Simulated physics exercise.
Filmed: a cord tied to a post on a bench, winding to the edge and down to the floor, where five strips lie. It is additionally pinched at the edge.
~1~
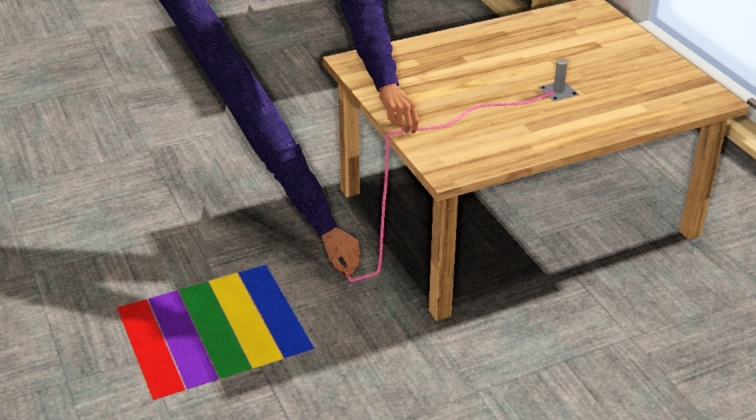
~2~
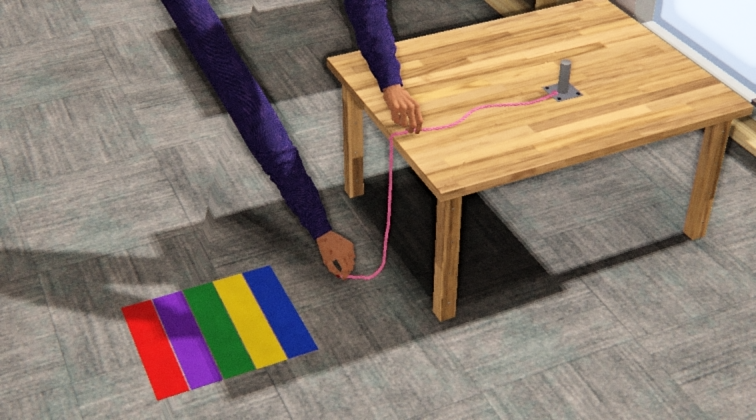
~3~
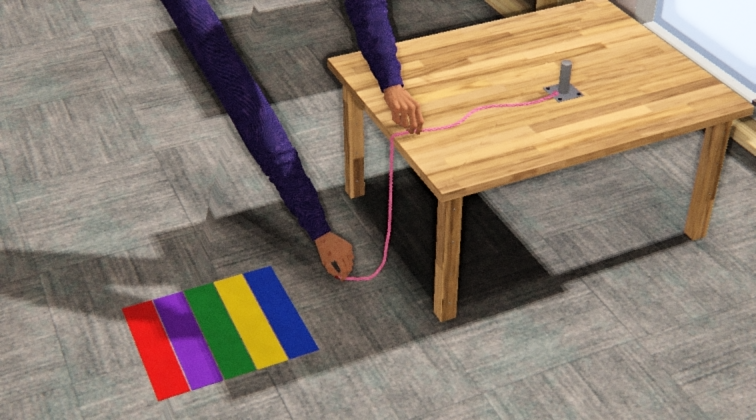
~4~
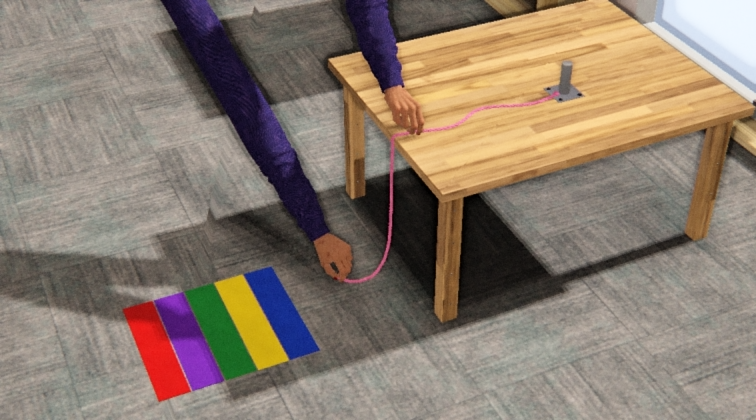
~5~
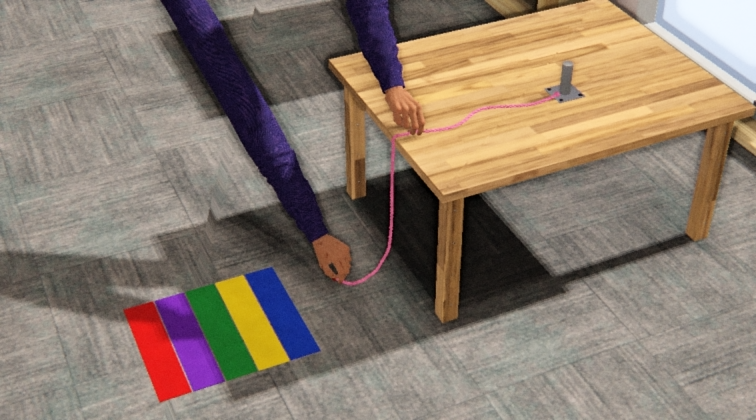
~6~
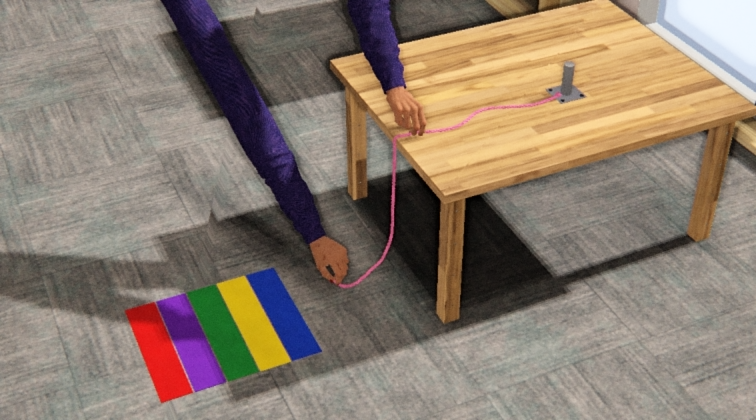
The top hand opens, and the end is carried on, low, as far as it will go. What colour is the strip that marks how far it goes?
That strip is yellow.
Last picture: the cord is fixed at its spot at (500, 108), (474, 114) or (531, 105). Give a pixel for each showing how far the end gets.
First try near (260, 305), second near (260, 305), third near (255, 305).
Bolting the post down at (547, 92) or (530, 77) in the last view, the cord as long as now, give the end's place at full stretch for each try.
Around (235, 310) for the first try and around (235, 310) for the second.
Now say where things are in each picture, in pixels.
End (347, 273); blue (291, 337); yellow (260, 347); green (228, 357); purple (195, 367); red (162, 377), in the first picture.
End (342, 276); cord through (535, 102) (474, 110) (429, 129) (391, 161) (389, 214) (384, 261), in the second picture.
End (340, 277), in the third picture.
End (339, 278); cord through (536, 103) (476, 111) (430, 130) (392, 162) (391, 215) (383, 262), in the fourth picture.
End (338, 280), in the fifth picture.
End (335, 281); cord through (538, 104) (478, 112) (432, 132) (394, 163) (393, 216) (379, 263), in the sixth picture.
A little later, end near (314, 288); short of the strips.
Next, end near (277, 299); over blue.
When it is tight, end near (254, 306); over yellow. The yellow one.
